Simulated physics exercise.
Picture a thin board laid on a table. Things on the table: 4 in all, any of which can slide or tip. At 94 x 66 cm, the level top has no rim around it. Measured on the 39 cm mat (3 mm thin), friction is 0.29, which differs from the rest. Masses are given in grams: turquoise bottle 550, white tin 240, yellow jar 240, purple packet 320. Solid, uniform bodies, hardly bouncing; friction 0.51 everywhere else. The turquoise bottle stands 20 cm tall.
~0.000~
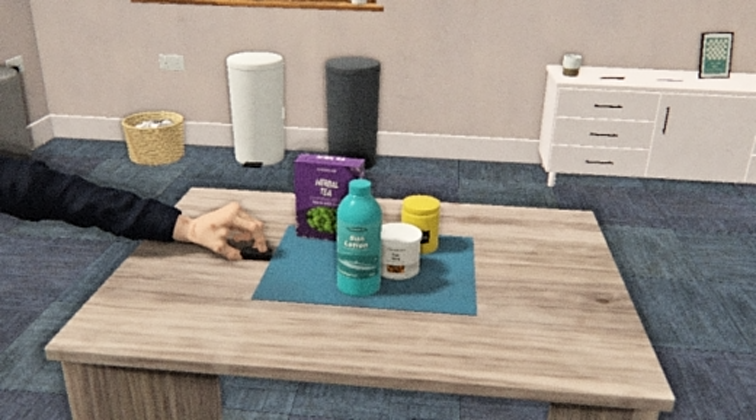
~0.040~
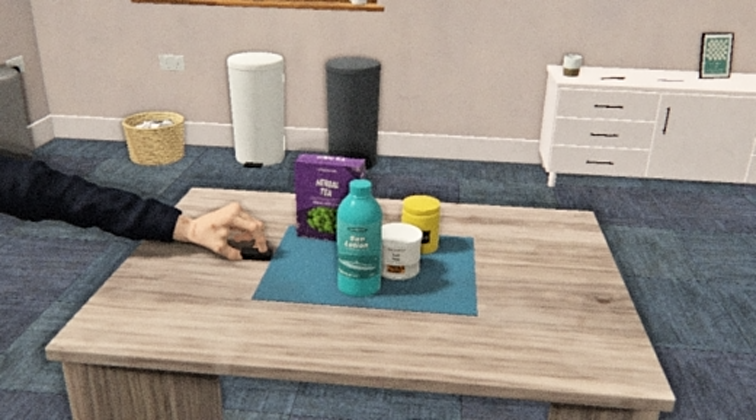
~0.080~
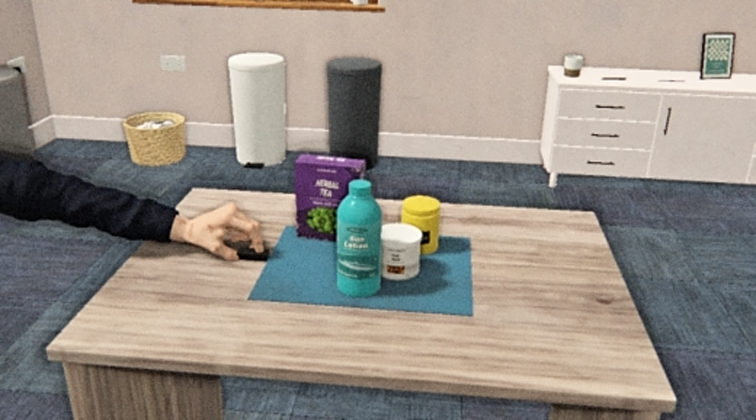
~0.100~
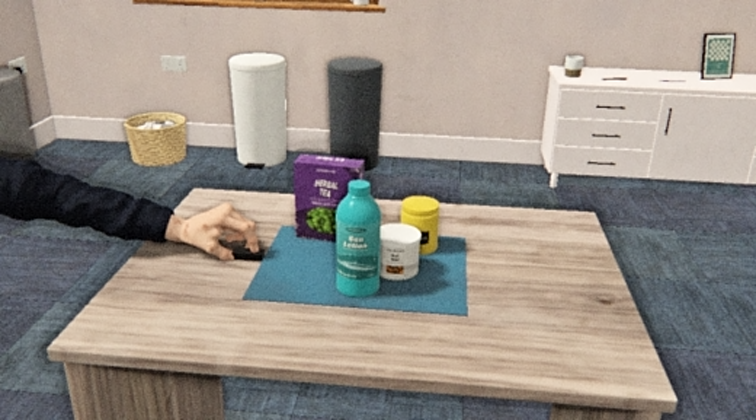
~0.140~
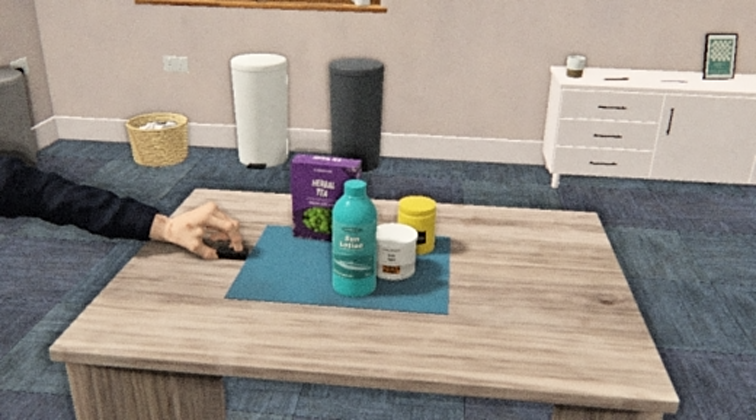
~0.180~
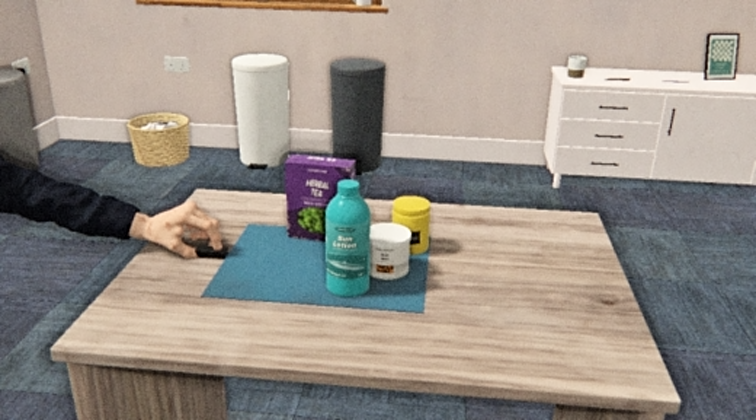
On a wooden table, a hand pulls a blue mat left, shifting four items slightly.
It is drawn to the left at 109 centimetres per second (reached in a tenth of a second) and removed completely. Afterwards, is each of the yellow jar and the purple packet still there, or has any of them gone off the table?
In the end the yellow jar ends up on the table; the purple packet ends up off the table.
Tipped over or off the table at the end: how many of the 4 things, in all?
2.
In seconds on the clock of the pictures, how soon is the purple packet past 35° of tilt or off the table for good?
About 0.6 seconds.
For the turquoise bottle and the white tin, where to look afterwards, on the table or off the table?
Once it settles, the turquoise bottle has gone out of bounds; as for the white tin, it keeps within bounds.
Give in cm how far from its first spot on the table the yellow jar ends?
Displacement: Approx. 14 cm.
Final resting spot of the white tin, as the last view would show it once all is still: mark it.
Near (241, 243).
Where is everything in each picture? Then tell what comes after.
In the first picture, mat pulled 0 cm; yellow jar (420, 225); purple packet (330, 199).
In the second picture, mat pulled 0 cm; turquoise bottle (360, 237); white tin (398, 251).
In the third picture, mat pulled 1 cm; turquoise bottle (360, 237); white tin (398, 252).
In the fourth picture, mat pulled 2 cm; turquoise bottle (359, 237); white tin (397, 252).
In the fifth picture, mat pulled 5 cm; turquoise bottle (355, 237); white tin (393, 251).
In the sixth picture, mat pulled 10 cm; yellow jar (411, 225) slid 3 cm; purple packet (321, 199) slid 3 cm.
After 0.38 s, mat pulled 32 cm; purple packet slid 16 cm near (256, 195); yellow jar slid 13 cm near (360, 223); white tin leaning 4°.
After 0.48 s, mat pulled 43 cm; purple packet slid 27 cm near (205, 192); yellow jar slid 14 cm near (356, 223); white tin slid 24 cm.
After 0.68 s, mat pulled 64 cm; turquoise bottle and purple packet now off the table; yellow jar slid 14 cm near (356, 223); white tin slid 31 cm.
After 0.88 s, mat pulled 85 cm; yellow jar slid 14 cm near (356, 223); white tin slid 31 cm.
At rest (1.6 s), off the table, turquoise bottle and purple packet; not toppled but over 6 cm from the start, white tin and yellow jar. Seen from the same camera at the end, yellow jar near (356, 223).
